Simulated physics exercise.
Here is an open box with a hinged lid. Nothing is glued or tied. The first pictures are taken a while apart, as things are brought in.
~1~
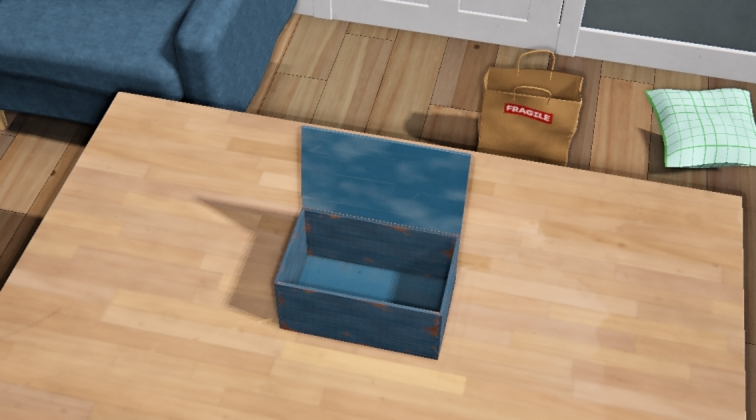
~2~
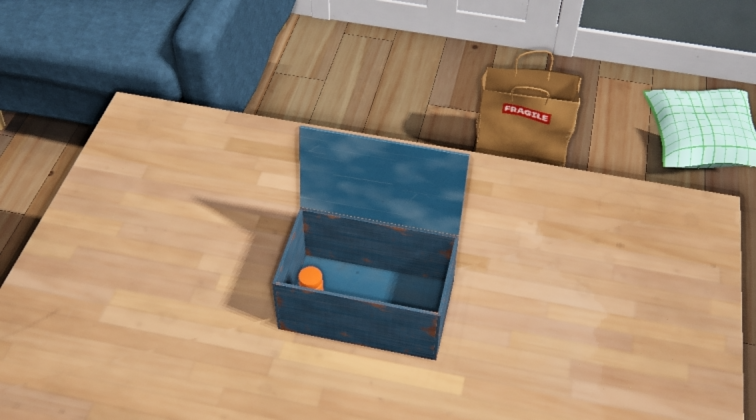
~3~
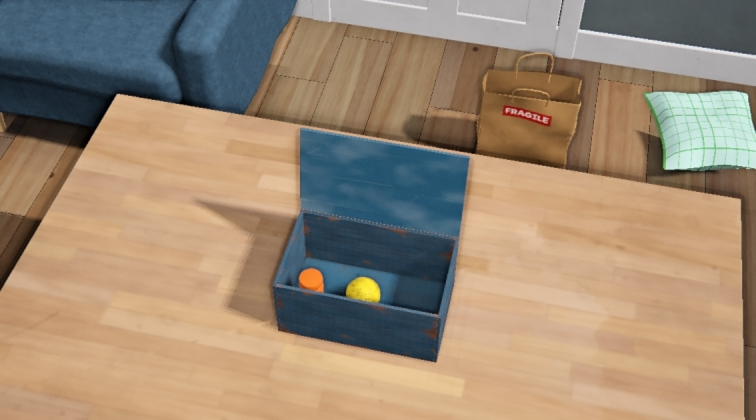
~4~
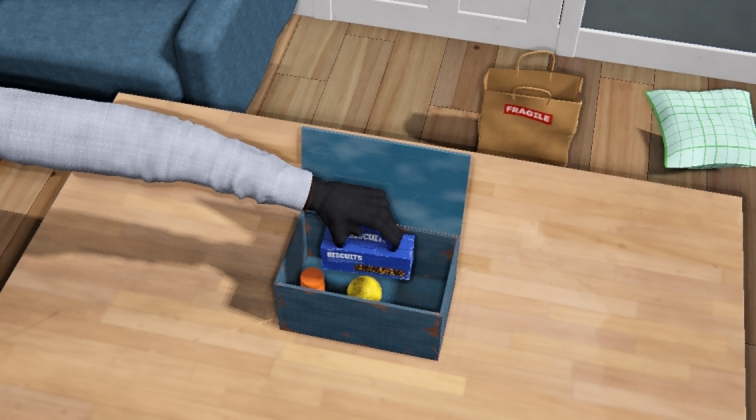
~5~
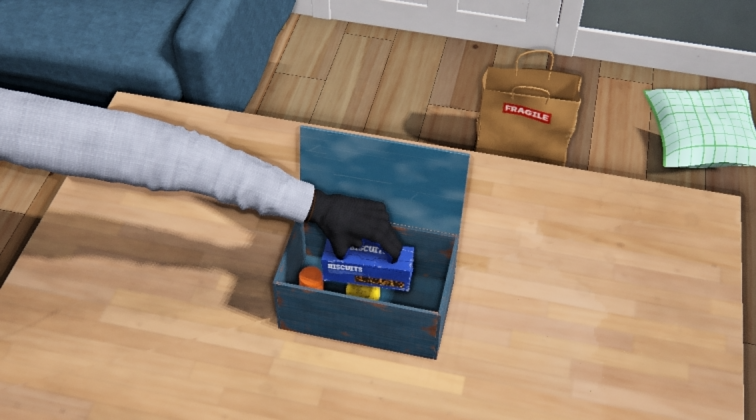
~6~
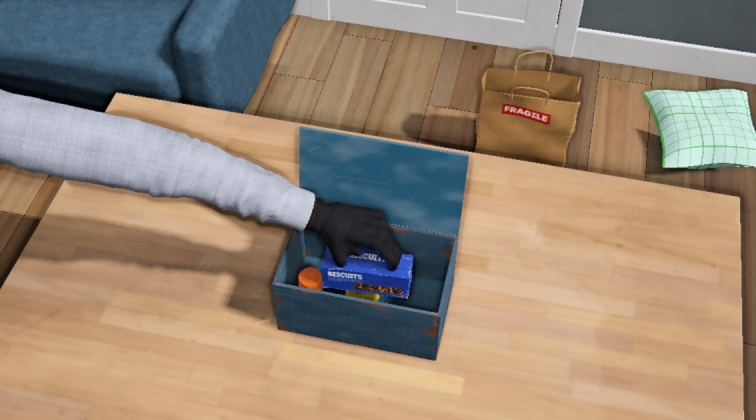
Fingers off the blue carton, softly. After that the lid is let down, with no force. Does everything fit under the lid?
Here the lid shuts flat.
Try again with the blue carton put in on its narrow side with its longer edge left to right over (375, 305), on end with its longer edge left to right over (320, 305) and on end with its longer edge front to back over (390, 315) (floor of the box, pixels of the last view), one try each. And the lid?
In the first case it will not close; in the second case it shuts flat; in the third case it will not close.
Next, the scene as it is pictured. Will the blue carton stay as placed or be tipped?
It tips.
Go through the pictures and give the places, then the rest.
In the first picture, the last thing is not in view yet.
In the second picture, the last thing is not in view yet.
In the third picture, the last thing is not in view yet.
In the fourth picture, coming down; blue carton (368, 252).
In the fifth picture, coming down; blue carton (368, 264).
In the sixth picture, in place under the hand; blue carton (368, 272).
Then, 0.90 s later than the last frame, lid starting down; blue carton on its side near (366, 311); yellow ball moved about its own width.
Then, 1.70 s later than the last frame, lid 48° above the rim; blue carton on its side near (366, 311); yellow ball moved about its own width.
When it is over, lid shut; lying over in the box, blue carton; moved from the start, yellow ball; orange shaker as before. End places, in pixels of the last picture, blue carton near (366, 311).
